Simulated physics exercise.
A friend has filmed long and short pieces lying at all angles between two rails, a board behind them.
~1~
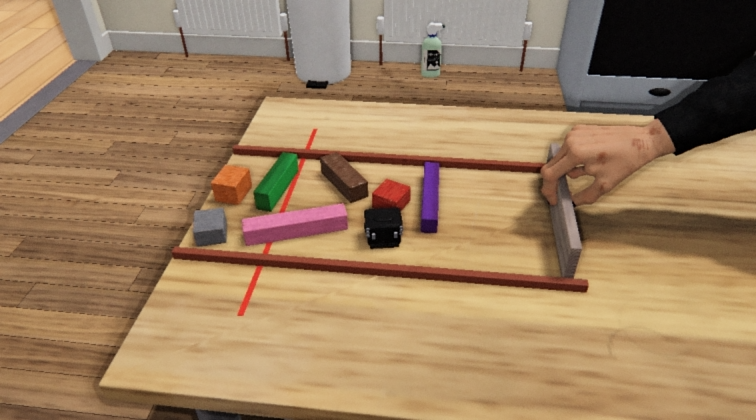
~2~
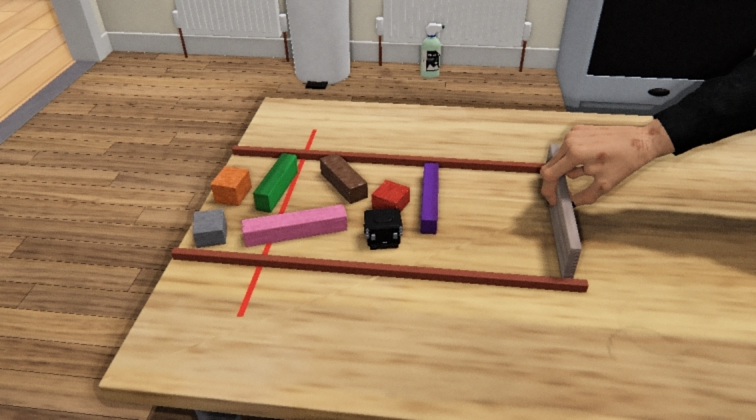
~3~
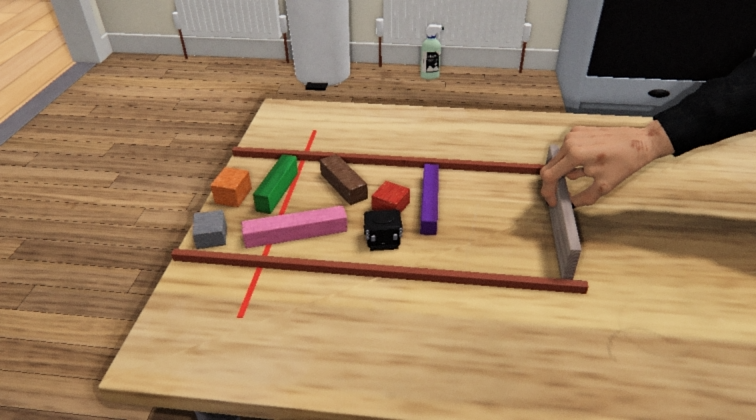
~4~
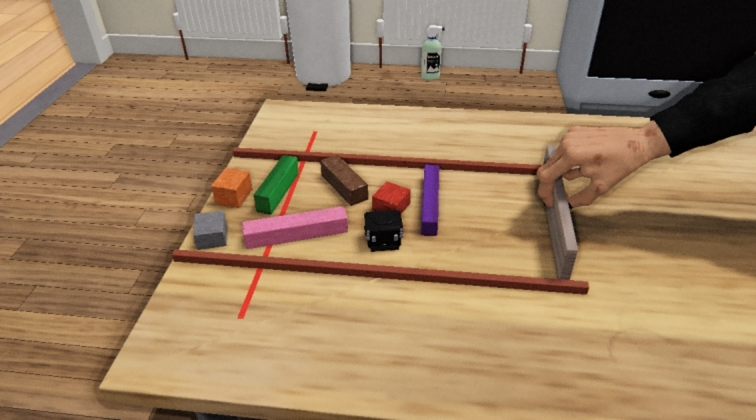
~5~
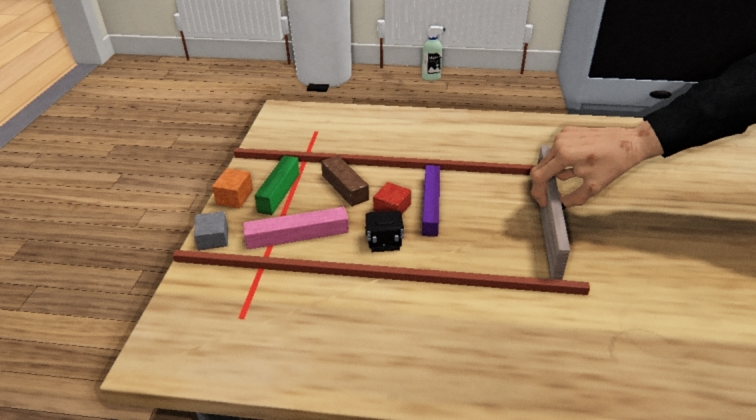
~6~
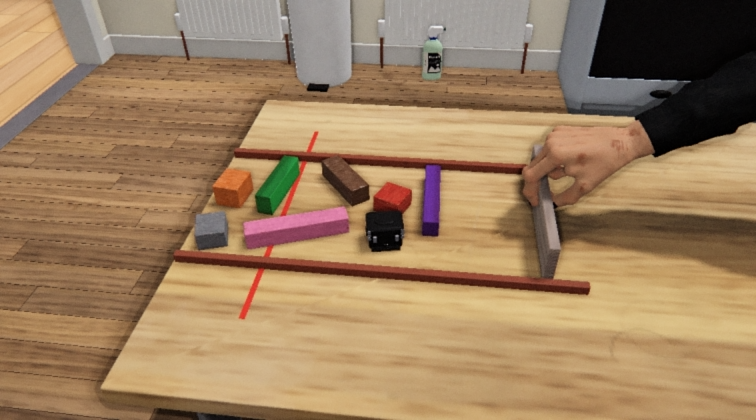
A hand held a board upright at the right end of two rails on a wooden table, then slid it slightly left, while the colourful blocks and sticks lying between the rails stayed put.
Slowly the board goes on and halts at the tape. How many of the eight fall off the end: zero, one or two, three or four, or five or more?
Outcome: The number that fall off is one or two.
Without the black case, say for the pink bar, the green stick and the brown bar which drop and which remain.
The pink bar is kept; the green stick holds on; the brown bar does not fall.
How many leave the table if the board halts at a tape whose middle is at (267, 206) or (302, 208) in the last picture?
It would be 3 and 1.
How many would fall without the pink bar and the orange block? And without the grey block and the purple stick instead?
0 in the first case, 0 in the second.
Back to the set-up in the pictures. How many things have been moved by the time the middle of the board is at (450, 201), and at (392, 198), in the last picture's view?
First 0, then 4.
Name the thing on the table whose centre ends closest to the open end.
Foremost is the green stick.
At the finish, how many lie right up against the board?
That makes 2.
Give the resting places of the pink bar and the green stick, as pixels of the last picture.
Near (213, 225) and (223, 176).
A little later, none off yet; grey block at rest near (212, 230); orange block at rest near (234, 188); green stick at rest near (279, 184).
Next, none off yet; grey block shifted about its own width near (188, 231); orange block moving near (227, 187); green stick shifted a little near (256, 180).
When it is over, the number that fall off is one or two; down, orange block and grey block.
